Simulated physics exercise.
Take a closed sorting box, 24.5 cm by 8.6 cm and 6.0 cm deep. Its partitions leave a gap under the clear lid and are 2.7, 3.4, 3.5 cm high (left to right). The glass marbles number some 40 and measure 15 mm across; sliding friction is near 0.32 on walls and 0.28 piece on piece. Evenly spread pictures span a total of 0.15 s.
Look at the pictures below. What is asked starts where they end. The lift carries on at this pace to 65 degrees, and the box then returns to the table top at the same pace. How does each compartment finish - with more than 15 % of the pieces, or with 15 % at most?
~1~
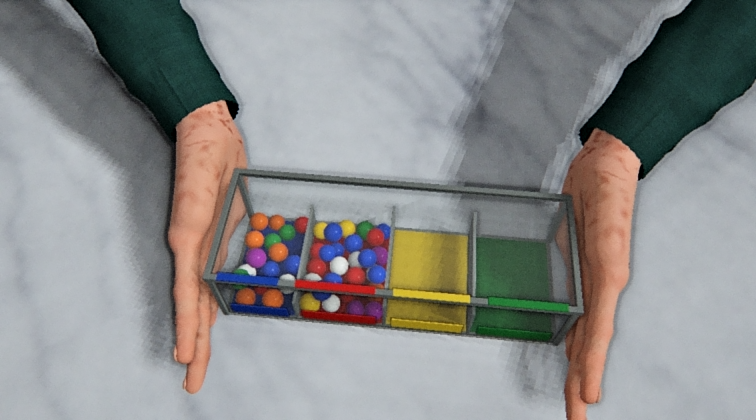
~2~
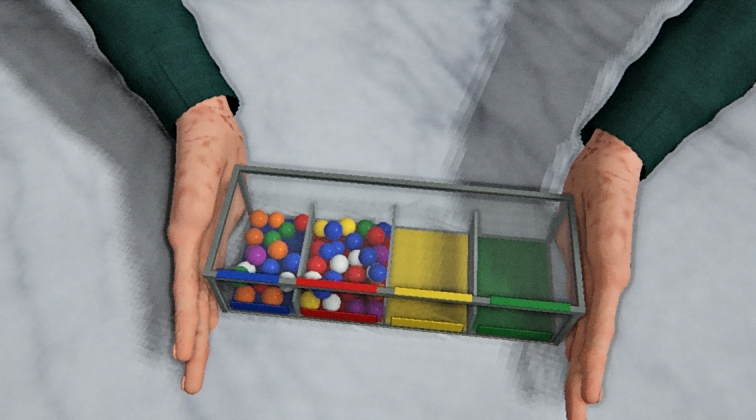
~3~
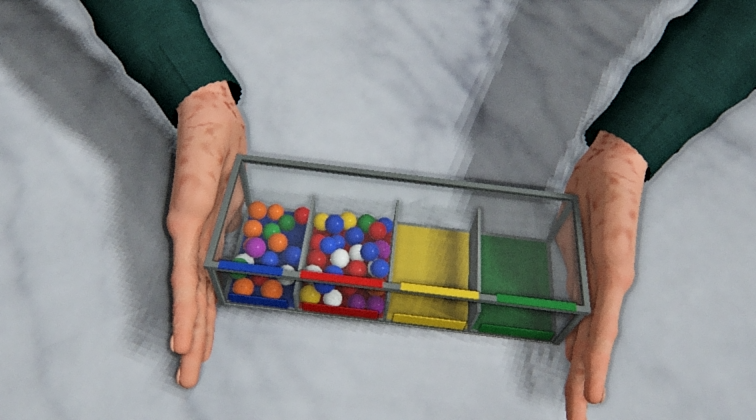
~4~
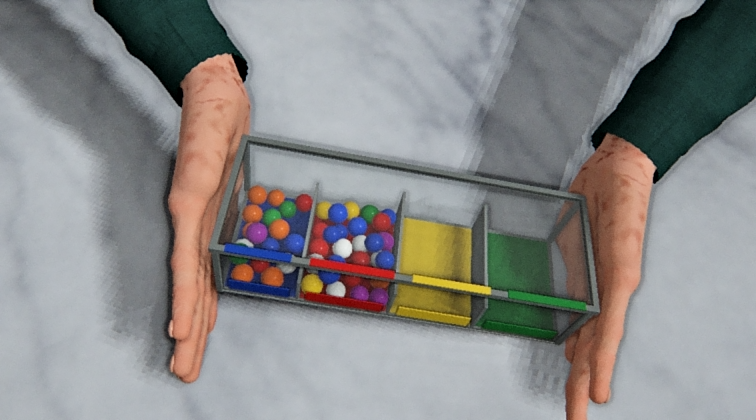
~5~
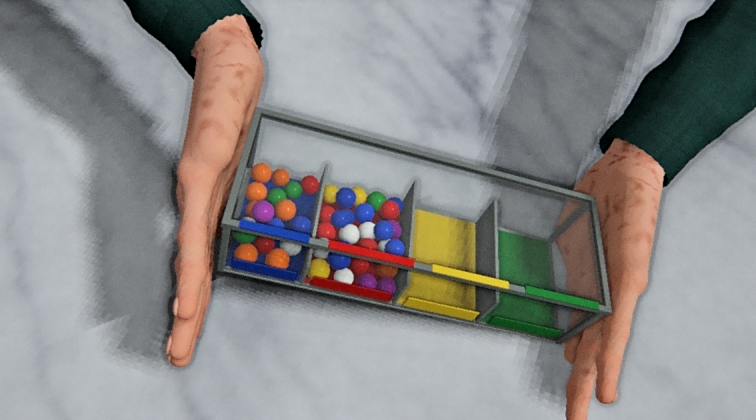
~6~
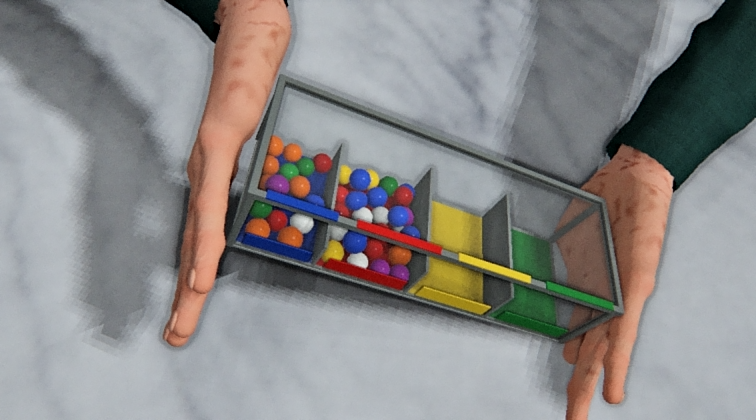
Red: More than 15 %, blue: At most 15 %, green: At most 15 %, yellow: More than 15 %.
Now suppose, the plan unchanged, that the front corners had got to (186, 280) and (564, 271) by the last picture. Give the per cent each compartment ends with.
Red = 50 %; blue = 50 %; green = 0 %; yellow = 0 %.
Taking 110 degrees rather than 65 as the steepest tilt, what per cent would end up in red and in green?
In per cent, red gets 20 and green gets 50.
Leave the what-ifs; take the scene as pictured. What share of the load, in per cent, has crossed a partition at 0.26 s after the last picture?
Estimate: Some 25 %.
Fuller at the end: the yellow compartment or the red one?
The red compartment.
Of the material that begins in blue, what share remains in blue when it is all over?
Some 0 per cent.
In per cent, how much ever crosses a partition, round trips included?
65 per cent or so.
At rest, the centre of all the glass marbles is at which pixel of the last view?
Somewhere around (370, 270) in the final frame.
Then, 0.26 s after the last picture, tilt 63 degrees; red 75 %, blue 20 %, yellow 5 %.
Then, 0.44 s after the last picture, tilt 22 degrees; red 65 %, yellow 35 %.
Then, 0.73 s after the last picture, tilt 0 degrees; red 60 %, yellow 35 %.
In the end, red 60 %, blue 0 %, green 0 %, yellow 35 %.
